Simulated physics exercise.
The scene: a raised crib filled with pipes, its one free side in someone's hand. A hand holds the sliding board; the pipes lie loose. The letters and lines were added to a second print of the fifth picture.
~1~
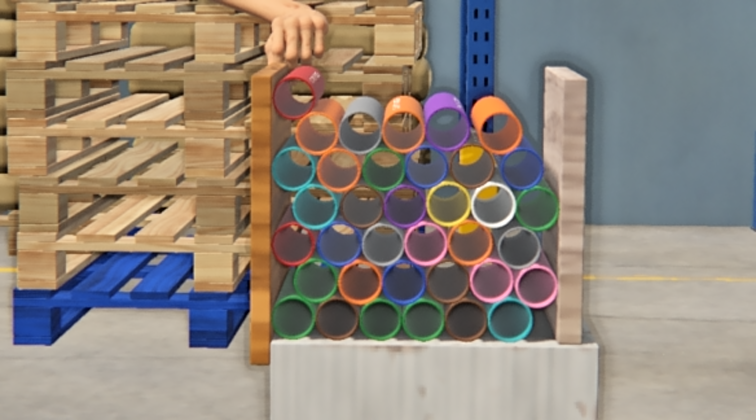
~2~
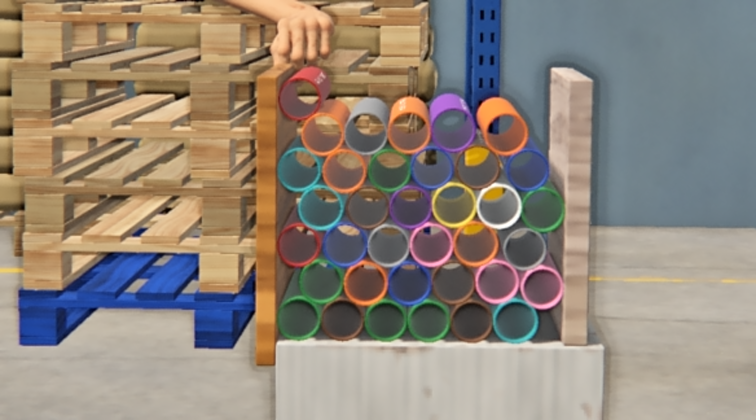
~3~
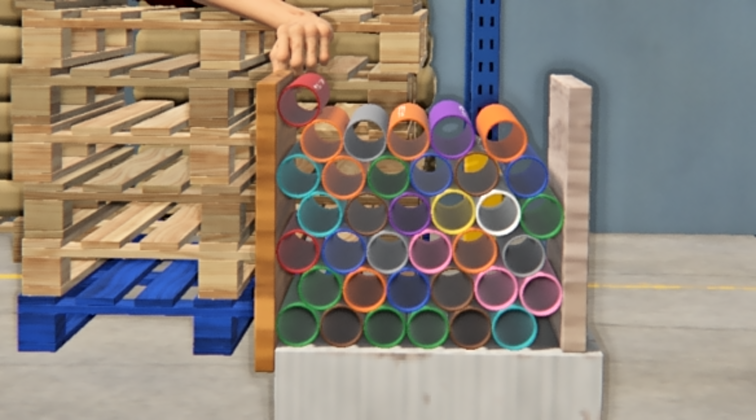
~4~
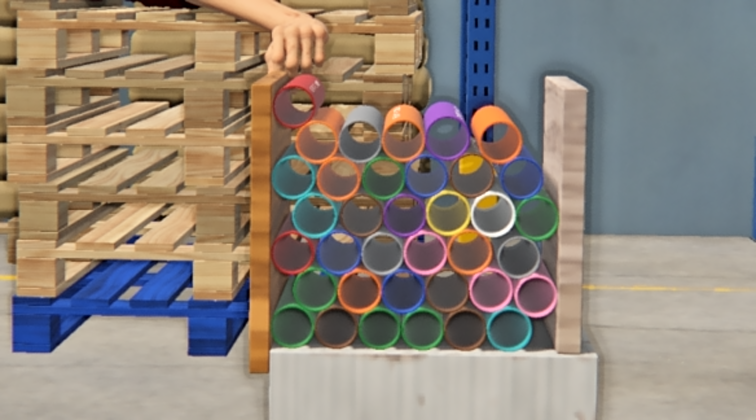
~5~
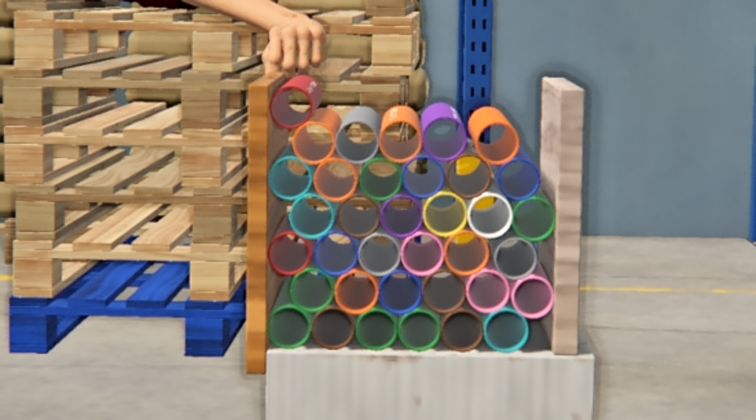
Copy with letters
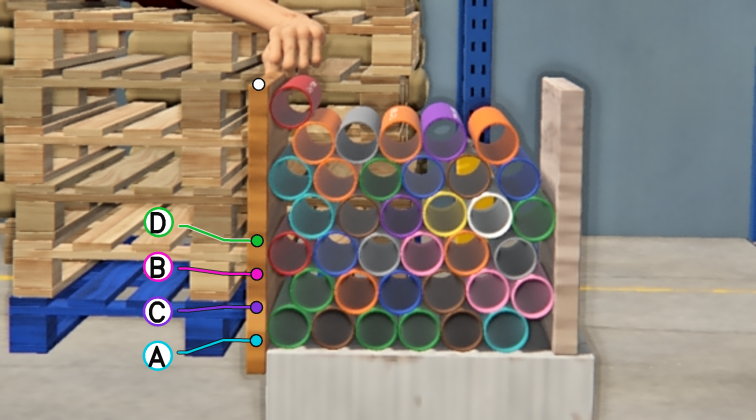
At the start, a hand rests at the top of the wooden board on the left side of a raised crib stacked with colourful pipes, beside piled pallets. The view then wavers slightly, but the hand, board and pipes show no clear movement, and the stack looks unchanged at the end.
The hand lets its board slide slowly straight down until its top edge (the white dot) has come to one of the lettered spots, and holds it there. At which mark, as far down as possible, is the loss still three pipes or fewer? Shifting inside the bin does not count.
It can be let down to B.
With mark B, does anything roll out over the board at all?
Yes.
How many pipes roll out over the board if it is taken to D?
At D the number is three.
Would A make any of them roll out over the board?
At A: Yes.
On the marked copy, A at (256, 341); B at (257, 274); C at (257, 308); D at (257, 241); the white dot at (259, 84).
Following B. Soon after the start, top of the board (269, 168).
Later, top of the board (268, 261).
In the end, top of the board (267, 273), three out over the board.
As for the rest, A more than three out over the board; C more than three out over the board; D three out over the board.
